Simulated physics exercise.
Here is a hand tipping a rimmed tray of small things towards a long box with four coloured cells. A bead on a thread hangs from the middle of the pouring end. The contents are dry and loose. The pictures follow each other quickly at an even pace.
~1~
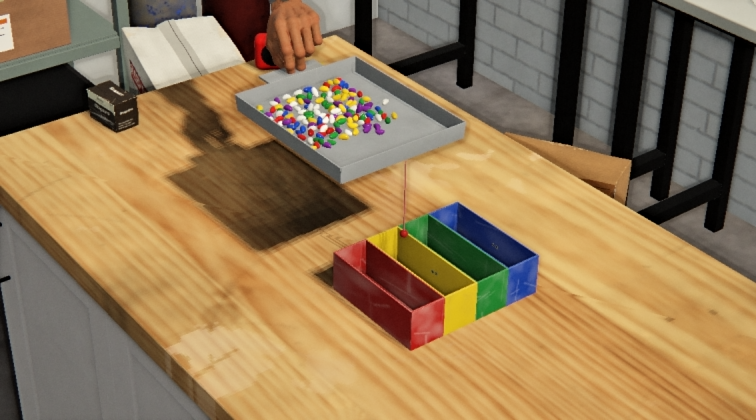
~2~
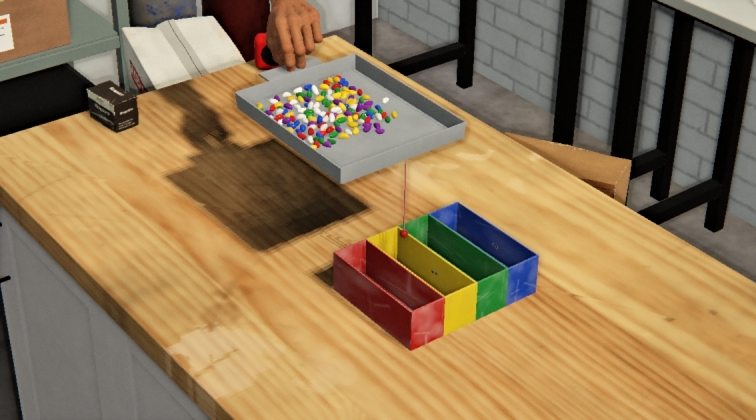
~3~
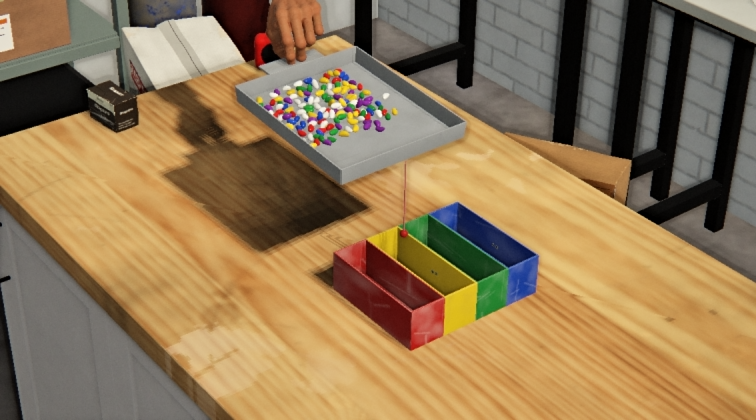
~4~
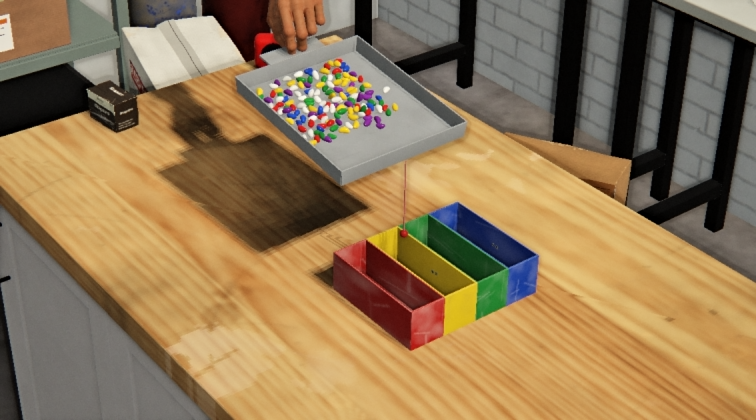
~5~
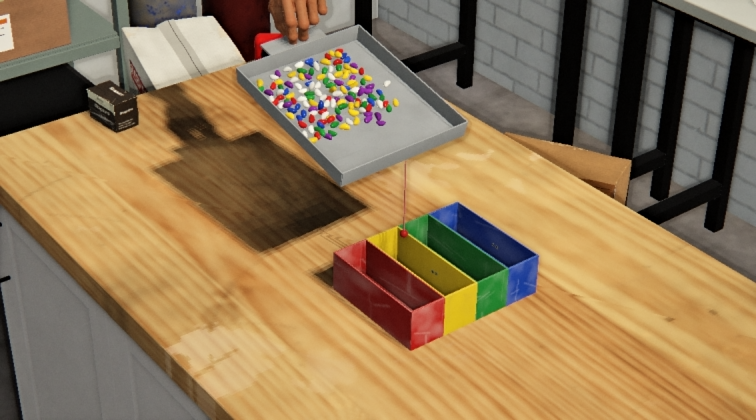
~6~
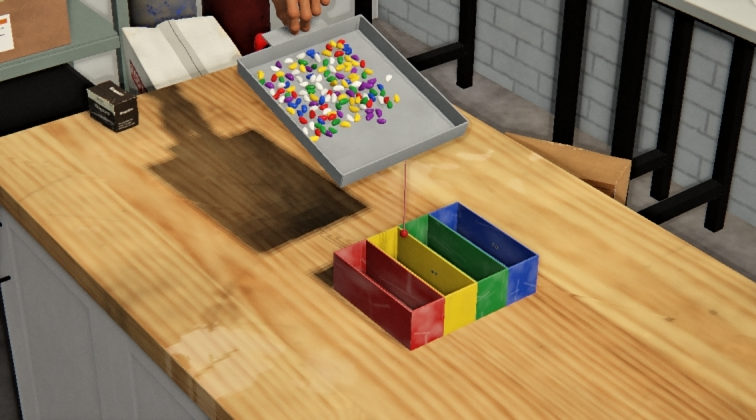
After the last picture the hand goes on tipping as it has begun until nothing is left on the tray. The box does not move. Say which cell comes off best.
The red cell gets the most.
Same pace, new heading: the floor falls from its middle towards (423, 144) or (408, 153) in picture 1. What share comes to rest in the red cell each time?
About 0 and 20 per cent.
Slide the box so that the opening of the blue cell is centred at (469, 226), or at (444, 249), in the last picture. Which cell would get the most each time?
First the red cell, then the cell in yellow.
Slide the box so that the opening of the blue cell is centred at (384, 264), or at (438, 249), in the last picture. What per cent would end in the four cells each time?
Near 70 % and 100 %.
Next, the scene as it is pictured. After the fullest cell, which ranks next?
The runner-up: The yellow one.
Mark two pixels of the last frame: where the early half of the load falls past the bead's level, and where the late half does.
The first part at (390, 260); the rest at (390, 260).
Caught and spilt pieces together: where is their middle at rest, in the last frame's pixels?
At about (398, 315).
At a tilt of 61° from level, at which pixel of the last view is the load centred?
Roughly at (374, 155).
Just after the last frame, tray tipped steeply; almost all on the tray; just a few falling or outside the box.
A moment on, tray tipped right over; the larger part on the tray; about a tenth in the red cell; about a tenth in the yellow cell; just a few in the green cell; about a tenth falling or outside the box.
Further on, tray tipped past a quarter turn; roughly half in the red cell; roughly a quarter in the yellow cell; about a tenth in the green cell; just a few in the blue cell; roughly a quarter falling or outside the box.
When it is over, tray tipped past a quarter turn; roughly half in the red cell; roughly a quarter in the yellow cell; about a tenth in the green cell; just a few in the blue cell; roughly a quarter outside the box.
